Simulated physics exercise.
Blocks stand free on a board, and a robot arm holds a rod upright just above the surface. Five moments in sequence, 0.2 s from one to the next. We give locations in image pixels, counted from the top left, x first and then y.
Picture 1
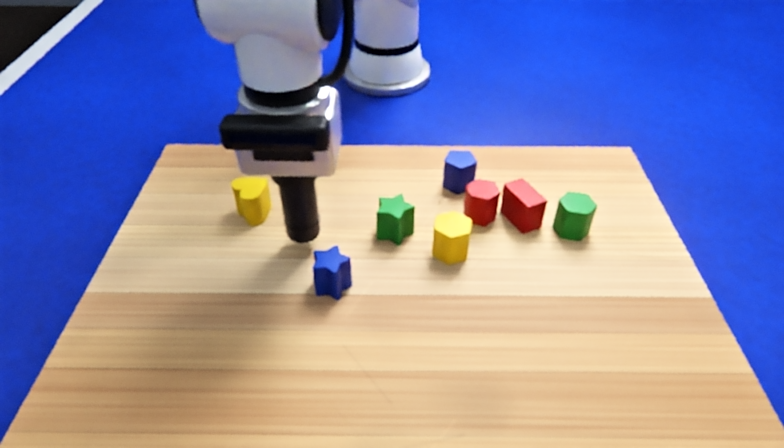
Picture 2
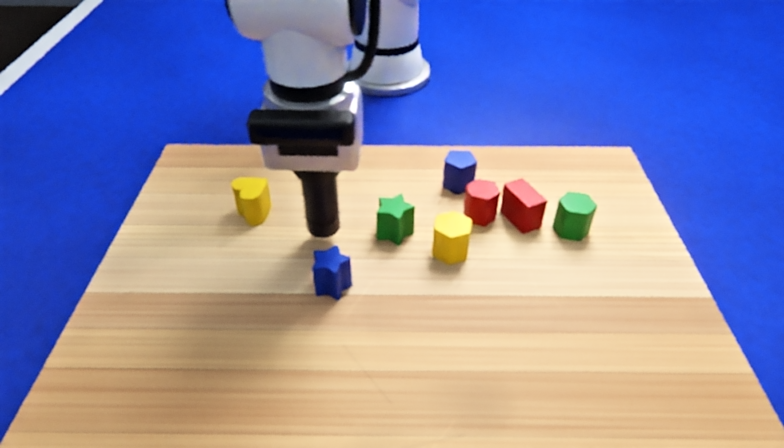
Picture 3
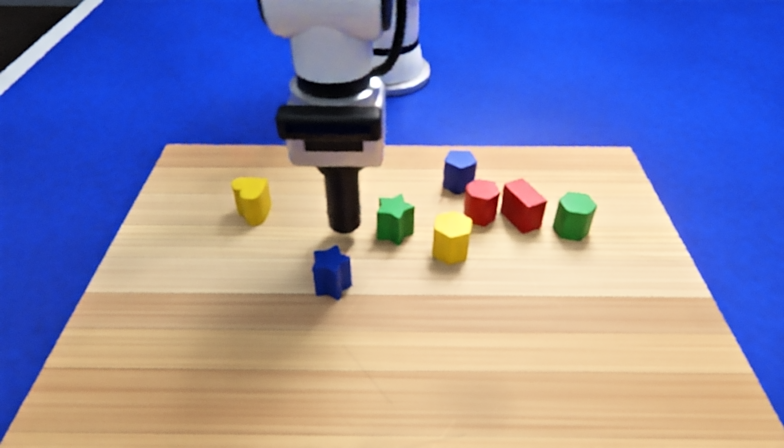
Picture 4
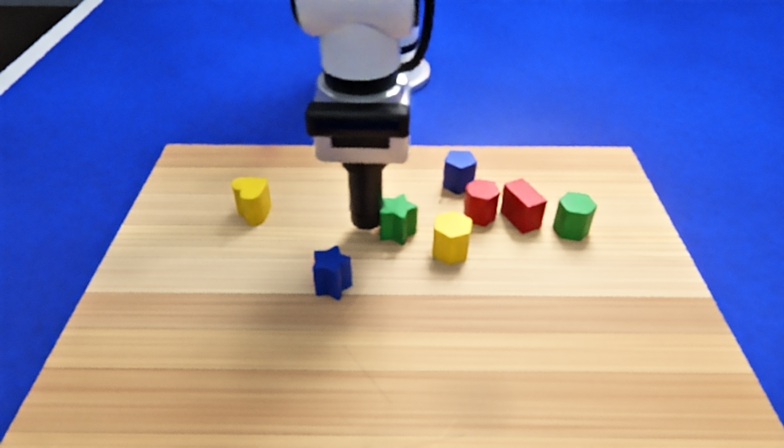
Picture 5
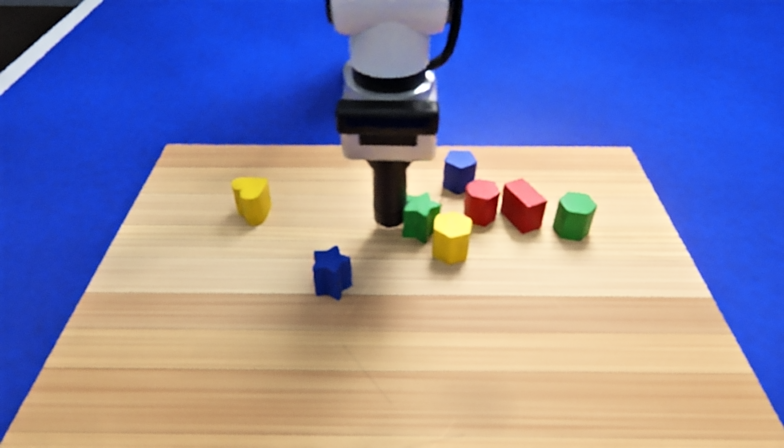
We see a robot arm holding a dark rod upright over a wooden board scattered with small colored blocks; the rod moves right, passing behind the blue star, then pushes the green star rightward toward the yellow hexagonal block.
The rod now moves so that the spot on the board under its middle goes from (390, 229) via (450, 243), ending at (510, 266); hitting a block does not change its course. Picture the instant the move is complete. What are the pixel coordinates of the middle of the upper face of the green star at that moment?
The middle of its upper face should be somewhere near (502, 210).
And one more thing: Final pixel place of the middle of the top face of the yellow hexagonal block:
The answer is (529, 265).
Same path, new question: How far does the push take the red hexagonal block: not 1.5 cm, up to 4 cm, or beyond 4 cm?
Ends under 1.5 cm away.
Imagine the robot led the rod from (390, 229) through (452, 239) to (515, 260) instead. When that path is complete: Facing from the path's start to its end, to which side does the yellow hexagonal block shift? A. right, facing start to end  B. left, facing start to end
A - right, facing start to end.
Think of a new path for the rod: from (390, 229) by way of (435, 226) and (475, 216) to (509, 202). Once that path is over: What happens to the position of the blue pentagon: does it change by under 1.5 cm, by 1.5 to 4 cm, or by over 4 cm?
It travels less than 1.5 cm.
The first path, step by step. One third of the way, rod (431, 227); green star (463, 208); yellow hexagonal block (480, 233), turned 50° clockwise.
Two thirds of the way, rod (471, 239); green star (495, 209), turned 45° anticlockwise; yellow hexagonal block (501, 243), turned 75° clockwise; red hexagonal block (489, 187), turned 20° anticlockwise.
At the end, rod (512, 255); green star (503, 210), turned 75° anticlockwise; yellow hexagonal block (529, 265), turned 130° clockwise; red hexagonal block (489, 187), turned 20° anticlockwise; red oblong block unmoved.
